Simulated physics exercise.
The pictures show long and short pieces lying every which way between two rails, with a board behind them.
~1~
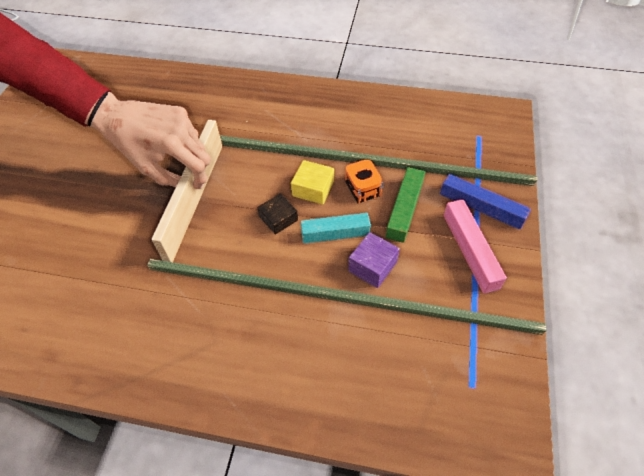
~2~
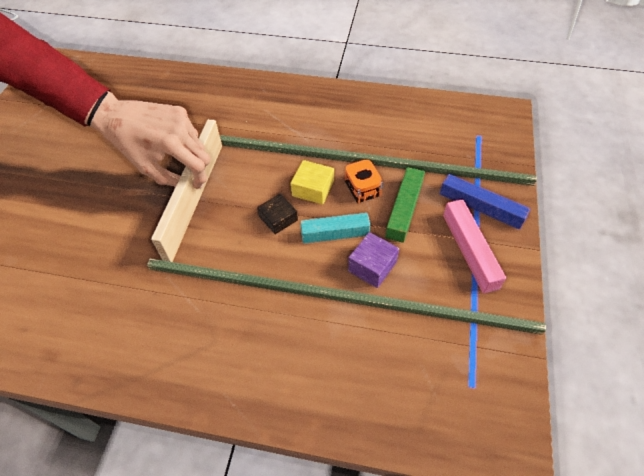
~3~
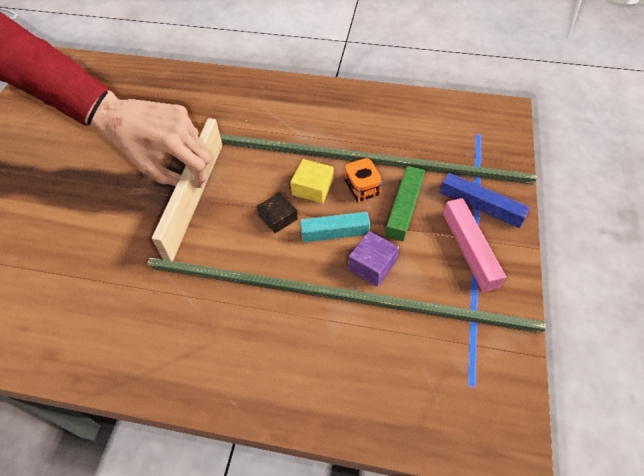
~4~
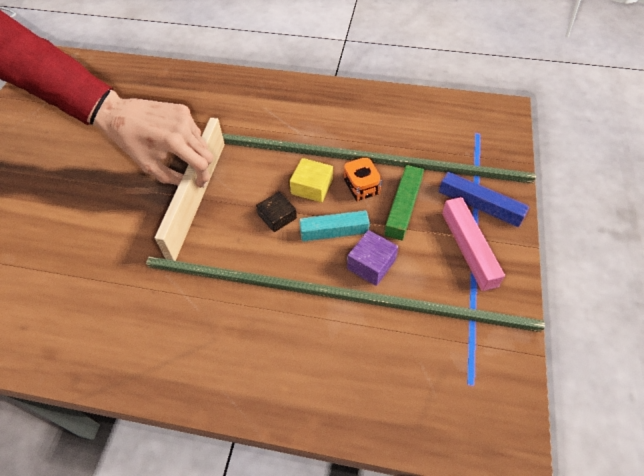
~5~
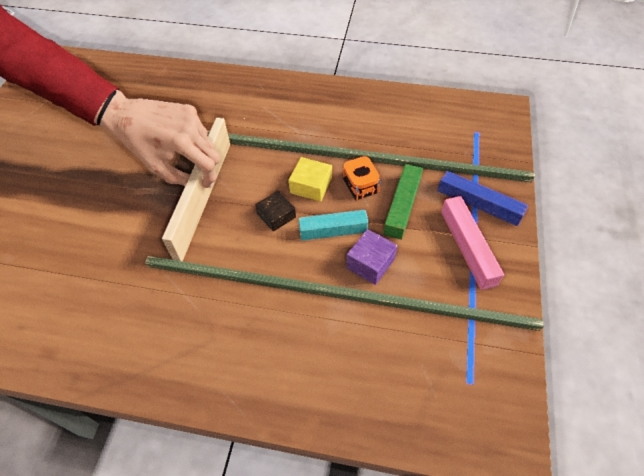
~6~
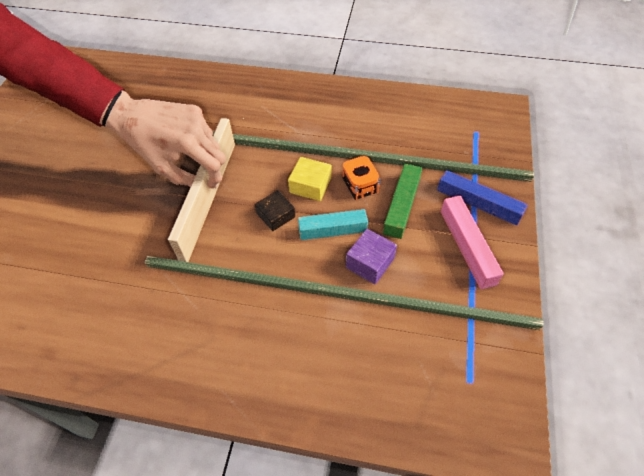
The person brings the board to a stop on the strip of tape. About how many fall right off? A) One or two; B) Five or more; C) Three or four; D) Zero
C, three or four.
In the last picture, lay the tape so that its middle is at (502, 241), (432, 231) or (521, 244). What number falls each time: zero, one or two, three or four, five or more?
Counts as listed: Three to four / just one or two / five or over.
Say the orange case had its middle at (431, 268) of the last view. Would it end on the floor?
Result: It does not come off.
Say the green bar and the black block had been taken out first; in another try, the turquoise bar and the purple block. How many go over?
You'd get 1 in the first case and 2 in the second one.
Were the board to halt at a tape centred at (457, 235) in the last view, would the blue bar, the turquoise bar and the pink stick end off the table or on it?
Observed: Blue bar toppled; turquoise bar not toppled; pink stick toppled.
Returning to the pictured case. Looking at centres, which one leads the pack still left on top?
The one in question is the orange case.
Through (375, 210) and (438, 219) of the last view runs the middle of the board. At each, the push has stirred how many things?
So far 8, and 8 at the second.
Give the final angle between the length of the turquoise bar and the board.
Misalignment: Close to 50°.
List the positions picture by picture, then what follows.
Blue bar (484, 201); pink stick (473, 245); green bar (406, 204); board (191, 188); tape (476, 241), in the first frame.
Pink stick (472, 245); board (191, 187), in the second frame.
Green bar (405, 203); purple block (373, 259), in the third frame.
Blue bar (482, 199); yellow block (312, 180), in the fourth frame.
Pink stick (470, 241); turquoise bar (333, 225), in the fifth frame.
Blue bar (481, 197); pink stick (470, 241); green bar (403, 200); board (205, 187); tape (473, 237), in the sixth frame.
Soon after, none off yet; blue bar at rest near (481, 197); pink stick at rest near (470, 241); green bar at rest near (403, 200).
After that, none off yet; blue bar moving near (488, 199); pink stick at rest near (471, 241); green bar displaced a little near (433, 201).
And then, none off yet; blue bar tilting a little near (548, 215); pink stick displaced a little near (523, 251); green bar displaced about its own width near (505, 208).
In the end, the number that fall off is three or four; gone, green bar, pink stick and blue bar.
